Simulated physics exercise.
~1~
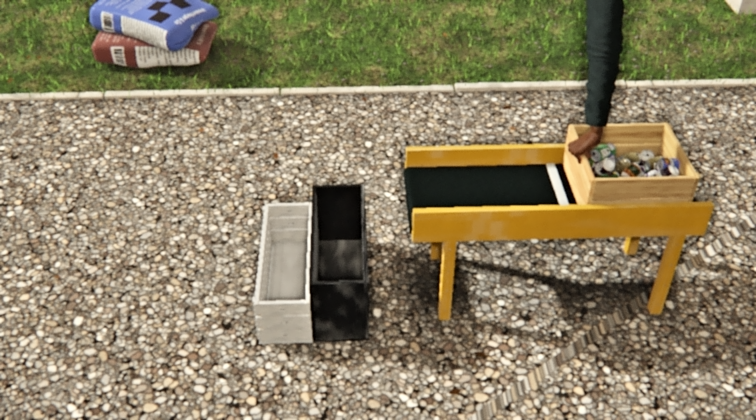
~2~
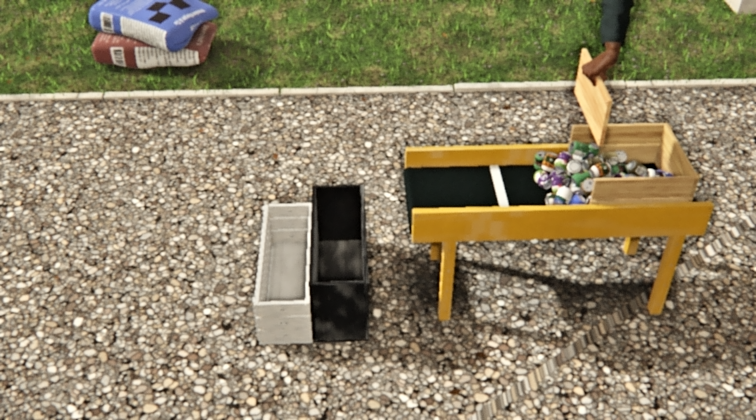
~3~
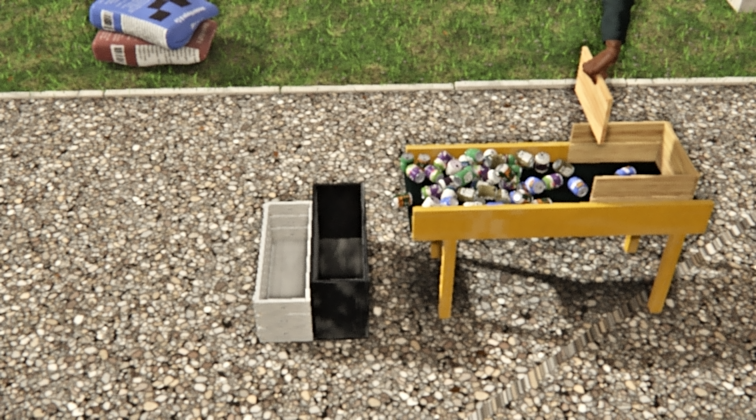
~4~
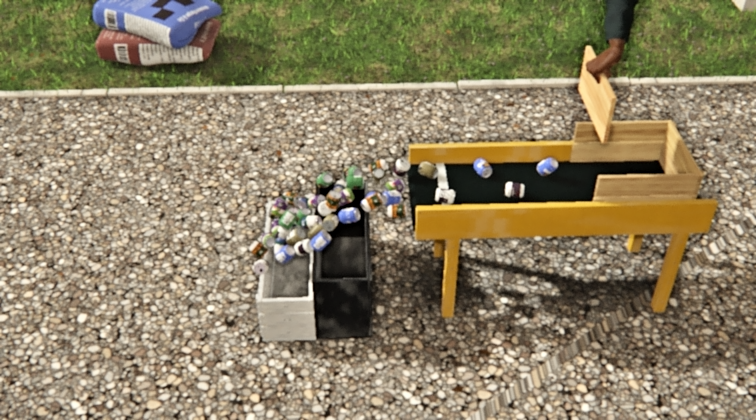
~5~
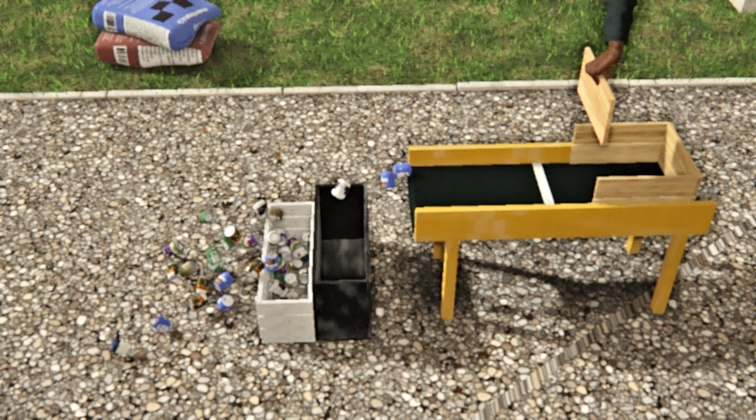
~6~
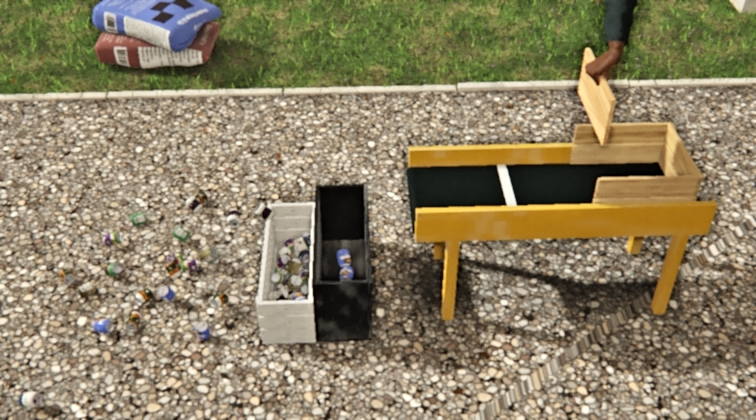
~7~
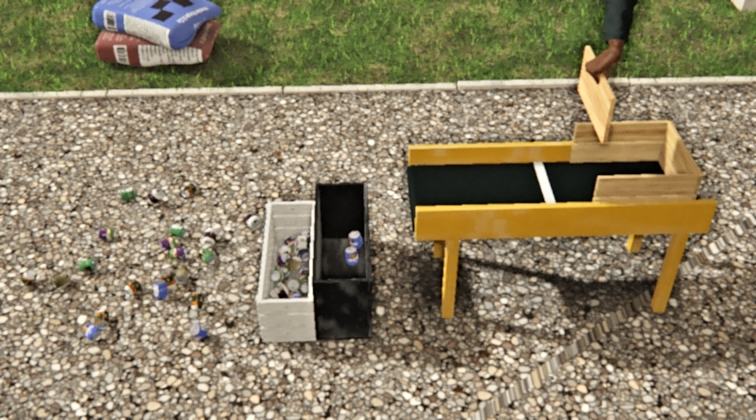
A hand lifted the gate of a wooden pen on a yellow-framed belt, and the small cans inside rode left and flew off the end, many landing in the white tub or scattering across the gravel beyond, with just two in the black tote.
